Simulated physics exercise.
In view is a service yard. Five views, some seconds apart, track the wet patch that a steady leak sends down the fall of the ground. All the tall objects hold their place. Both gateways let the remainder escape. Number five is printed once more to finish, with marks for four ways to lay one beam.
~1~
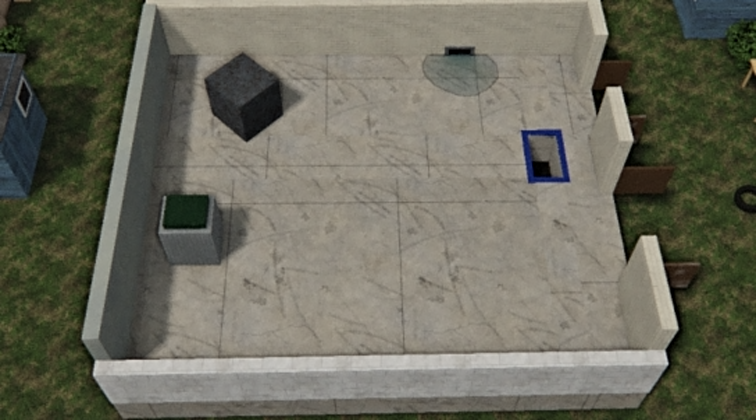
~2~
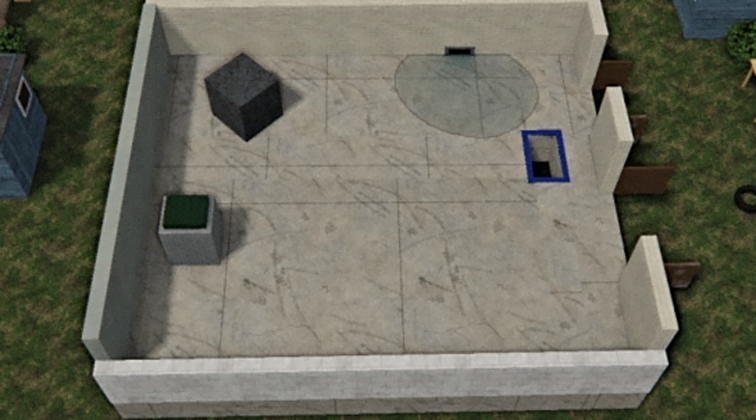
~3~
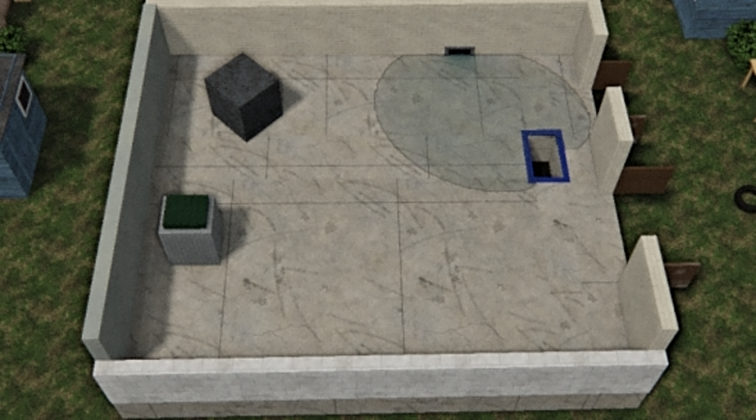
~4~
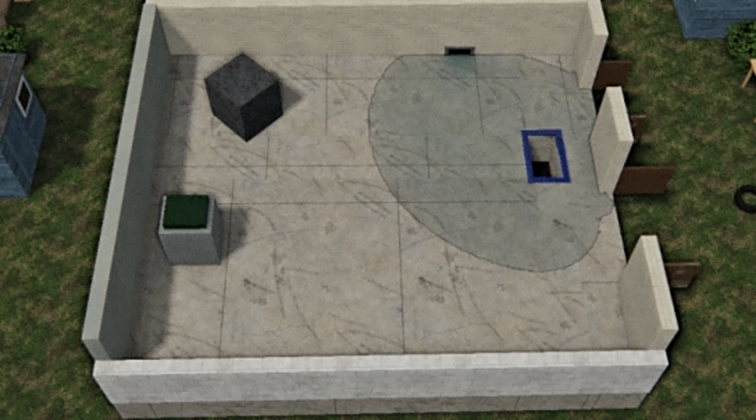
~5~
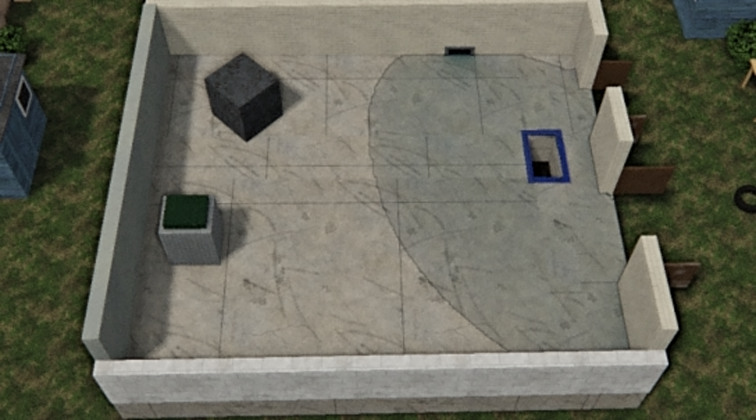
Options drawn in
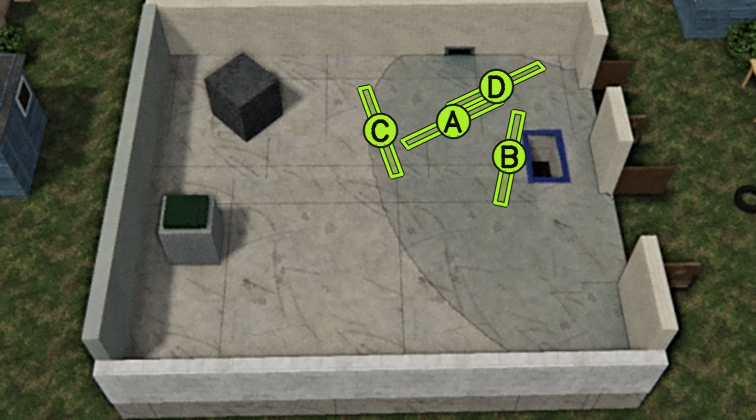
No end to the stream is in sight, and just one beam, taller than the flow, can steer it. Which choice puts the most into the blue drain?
Position C does it best.
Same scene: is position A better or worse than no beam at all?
It is worse.
On the marked copy, A from (405, 144) to (499, 99); B from (500, 203) to (518, 112); C from (364, 87) to (396, 175); D from (450, 108) to (540, 65).
Choosing A, about 6 % of the stream goes into the blue drain, about 87 % out by the gates.
Choosing B, about 3 % of the stream goes into the blue drain, about 91 % out by the gates.
Choosing C, about 26 % of the stream goes into the blue drain, about 68 % out by the gates.
Choosing D, about 6 % of the stream goes into the blue drain, about 89 % out by the gates.
